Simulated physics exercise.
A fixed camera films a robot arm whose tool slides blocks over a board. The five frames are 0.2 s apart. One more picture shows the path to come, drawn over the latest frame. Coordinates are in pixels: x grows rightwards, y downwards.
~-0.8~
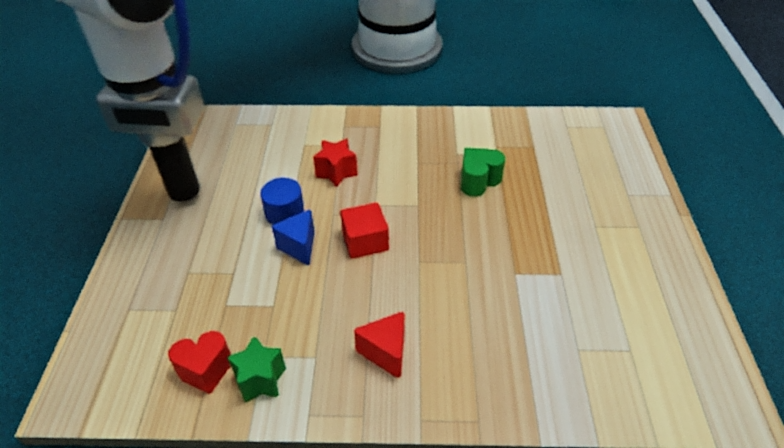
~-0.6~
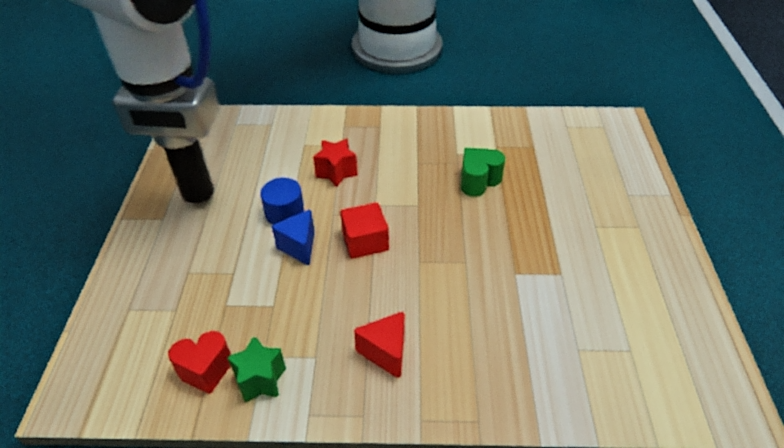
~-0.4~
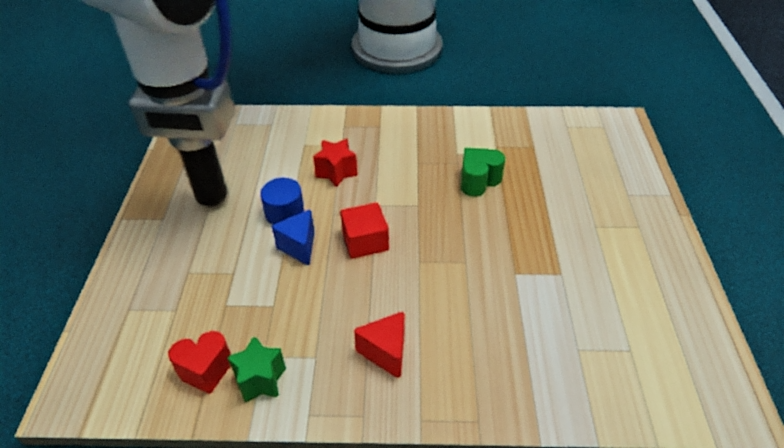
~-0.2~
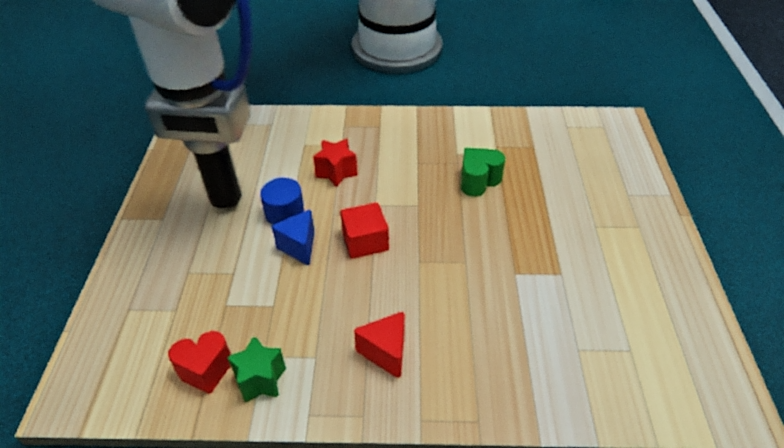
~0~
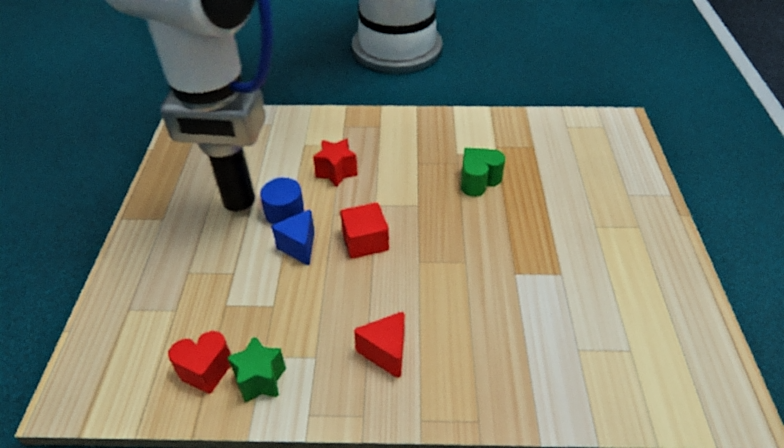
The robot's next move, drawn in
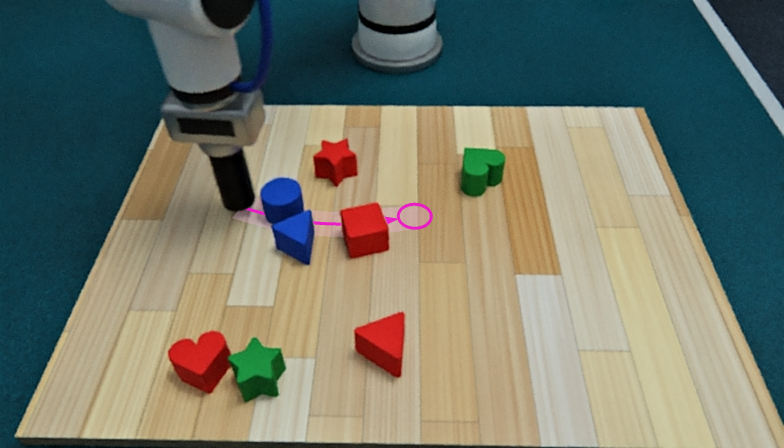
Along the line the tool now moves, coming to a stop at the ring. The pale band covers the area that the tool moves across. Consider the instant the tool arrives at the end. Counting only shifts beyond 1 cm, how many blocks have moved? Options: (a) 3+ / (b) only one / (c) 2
That would be c.
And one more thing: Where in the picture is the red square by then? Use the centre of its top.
Just about (400, 228).
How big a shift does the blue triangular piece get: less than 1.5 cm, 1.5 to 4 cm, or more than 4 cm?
Its displacement is below 1.5 cm.
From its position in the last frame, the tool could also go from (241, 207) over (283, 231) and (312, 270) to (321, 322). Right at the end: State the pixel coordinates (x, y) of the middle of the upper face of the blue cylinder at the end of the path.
The middle of the upper face of the blue cylinder will lie at about (314, 195) in the picture.
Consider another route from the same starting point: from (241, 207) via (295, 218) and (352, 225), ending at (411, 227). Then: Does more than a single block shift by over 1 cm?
I expect so.
Path on the board, from (241, 207) by way of (295, 220) and (355, 224) to (415, 216).
On the path given first. One third of the way, tool at (295, 214); blue cylinder at (330, 193).
Two thirds of the way, tool at (355, 217); blue cylinder at (381, 183); blue triangular piece at (301, 227), turned 25° clockwise; red square at (384, 226), turned 25° clockwise.
At the end, tool at (415, 209); blue cylinder at (408, 170); blue triangular piece at (301, 227), turned 25° clockwise; red star block in place; red square at (400, 228), turned 80° clockwise.
